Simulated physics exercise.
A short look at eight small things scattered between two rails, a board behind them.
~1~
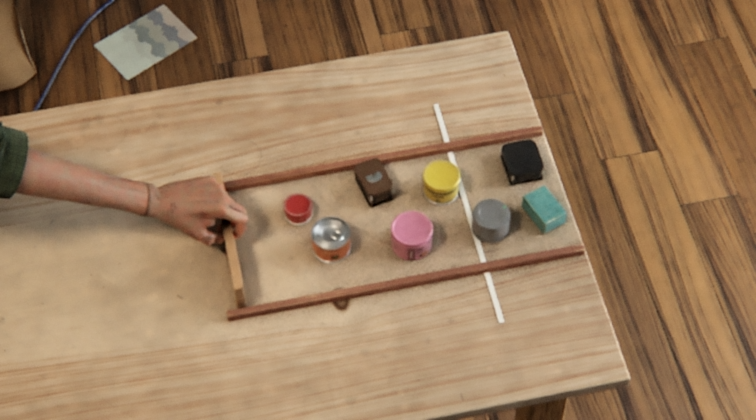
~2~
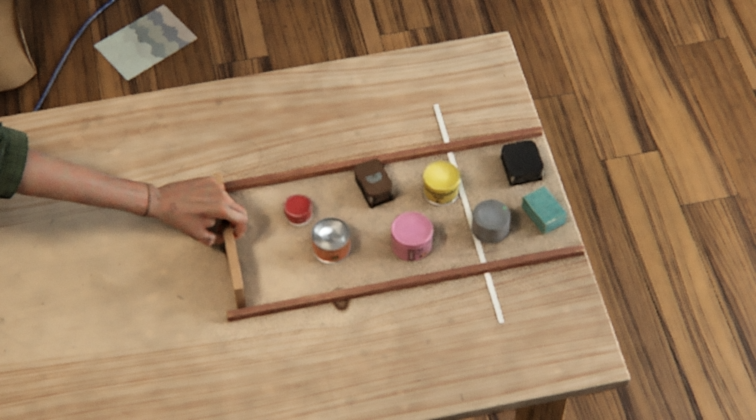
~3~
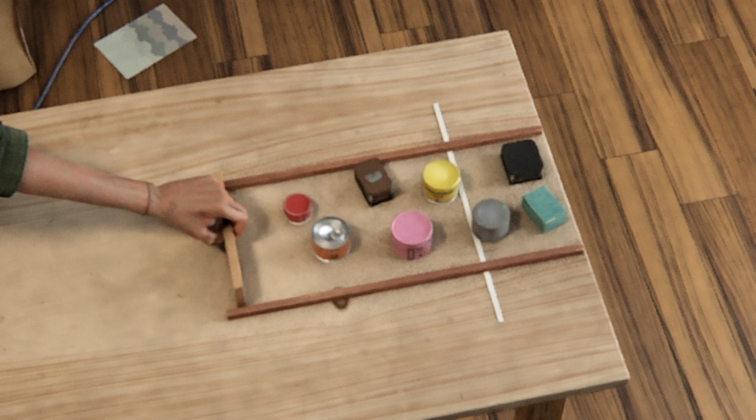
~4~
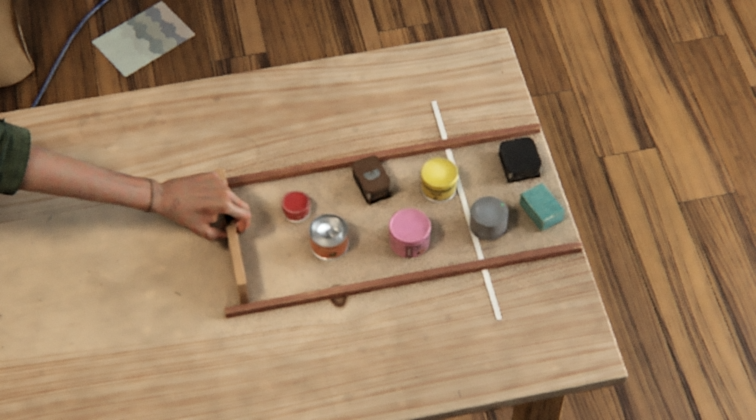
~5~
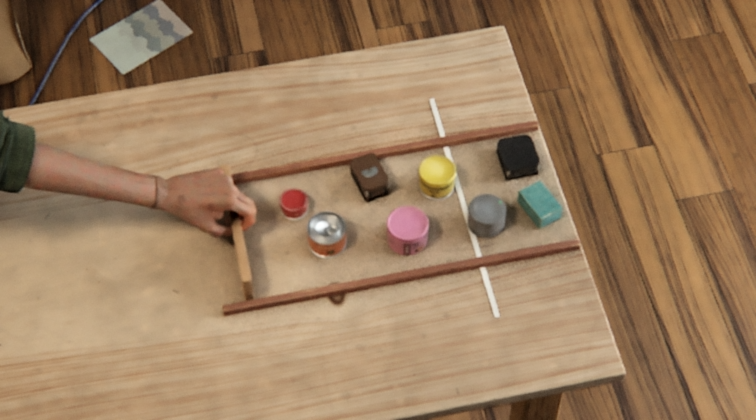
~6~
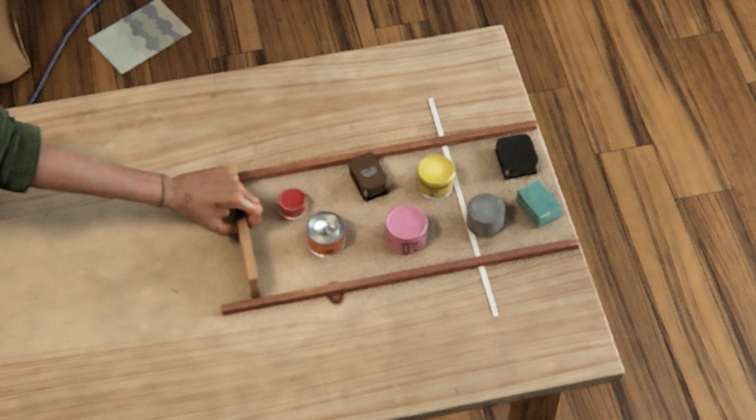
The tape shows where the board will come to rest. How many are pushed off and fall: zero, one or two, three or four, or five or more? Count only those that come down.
The number that fall off is zero.
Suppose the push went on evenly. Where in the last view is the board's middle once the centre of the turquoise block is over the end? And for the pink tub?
At (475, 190) for the turquoise block; at (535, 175) for the pink tub.
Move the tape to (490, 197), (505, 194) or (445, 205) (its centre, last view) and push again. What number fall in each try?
It would be 1, 2 and 0.
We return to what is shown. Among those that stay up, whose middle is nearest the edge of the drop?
It is the turquoise block.
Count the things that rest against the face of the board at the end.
That makes 4.
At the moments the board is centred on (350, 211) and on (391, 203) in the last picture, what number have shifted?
By then 4, and 5.
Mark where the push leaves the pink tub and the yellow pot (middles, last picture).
First (494, 232), then (504, 175).
A little later, none off yet; turquoise block at rest near (539, 204); black case at rest near (517, 157); grey lid at rest near (485, 215).
When it is over, the number that fall off is zero.
